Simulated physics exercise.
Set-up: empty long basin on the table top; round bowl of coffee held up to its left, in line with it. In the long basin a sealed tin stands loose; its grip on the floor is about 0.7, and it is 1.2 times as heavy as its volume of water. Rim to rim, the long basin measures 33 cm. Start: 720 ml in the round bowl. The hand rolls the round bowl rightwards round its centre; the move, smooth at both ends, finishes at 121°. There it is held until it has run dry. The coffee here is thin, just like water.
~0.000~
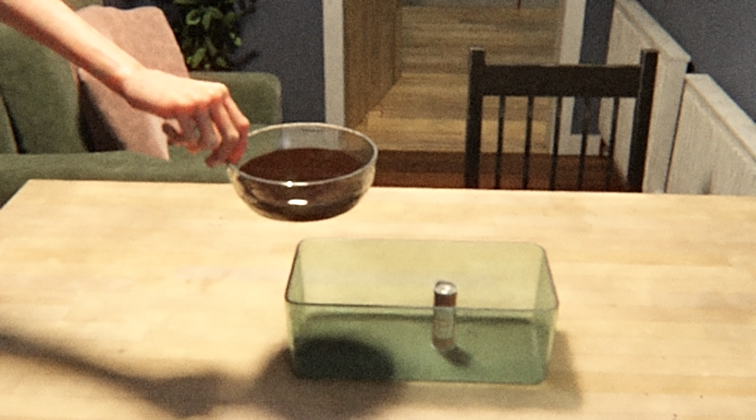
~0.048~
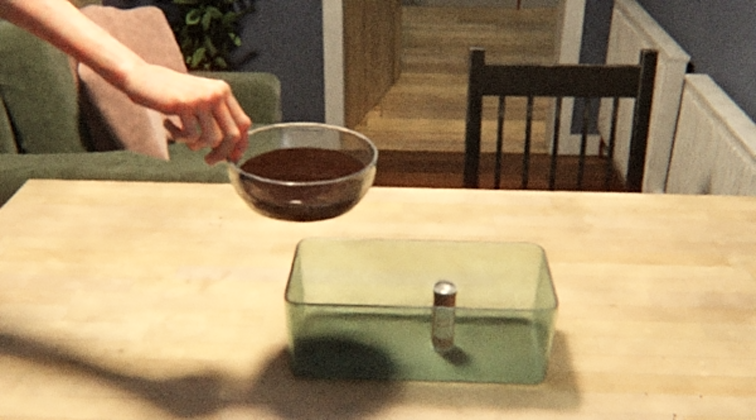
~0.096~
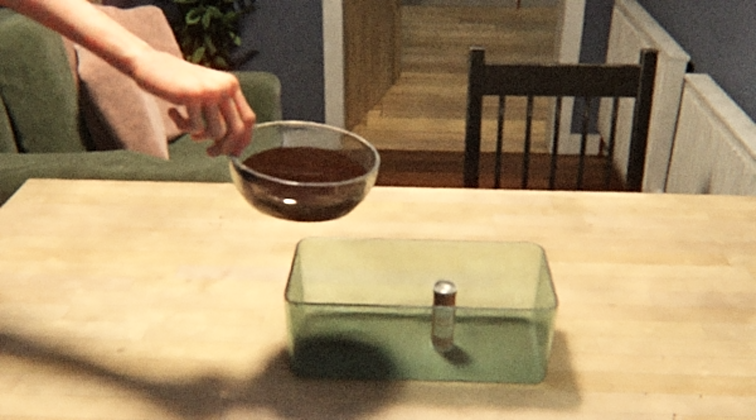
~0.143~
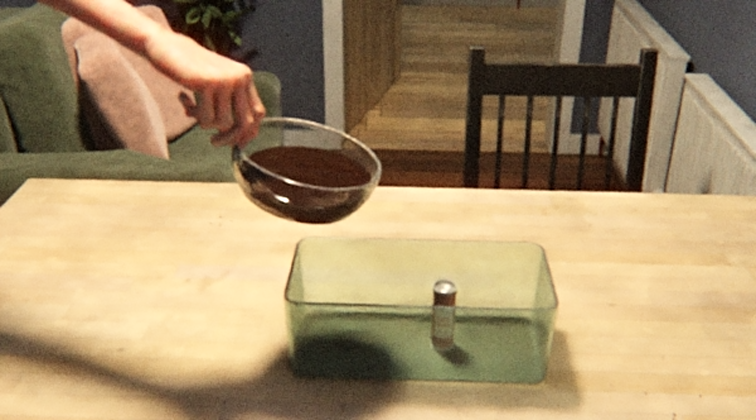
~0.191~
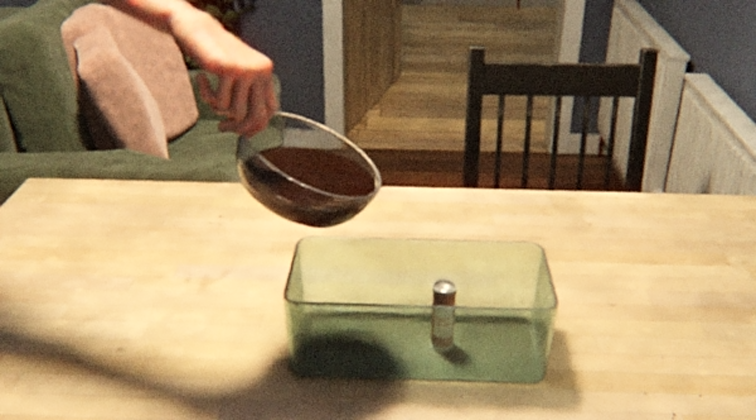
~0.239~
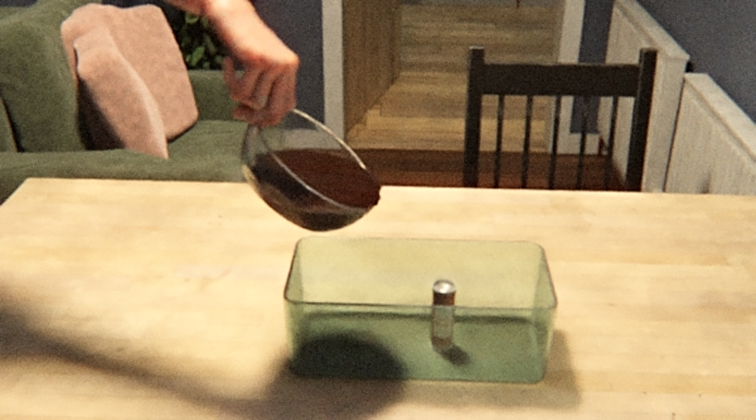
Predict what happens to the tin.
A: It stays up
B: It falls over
The answer is A.
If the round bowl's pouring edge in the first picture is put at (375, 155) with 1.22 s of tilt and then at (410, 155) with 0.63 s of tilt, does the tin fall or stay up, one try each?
First it stays on its base; then it tips over.
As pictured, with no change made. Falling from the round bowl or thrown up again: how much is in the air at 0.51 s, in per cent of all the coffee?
Roughly 14 %.
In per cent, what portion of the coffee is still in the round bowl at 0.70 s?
Around 0 in a hundred.
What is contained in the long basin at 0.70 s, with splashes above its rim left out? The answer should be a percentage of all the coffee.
Reading: Approx. 94 %.
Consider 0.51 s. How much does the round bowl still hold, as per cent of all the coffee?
About 3 per cent.
By 0.51 s the tilt is 110° and 3 per cent is still to pour; the tin stands where it began.
By 0.70 s the tilt is 121° and 0 per cent is still to pour; the tin stands where it began.
By 0.91 s the tilt is 121° and 0 per cent is still to pour; the tin stands where it began.
By 1.13 s the tilt is 121° and 0 per cent is still to pour; the tin stands where it began.
At rest the tin stands where it began.
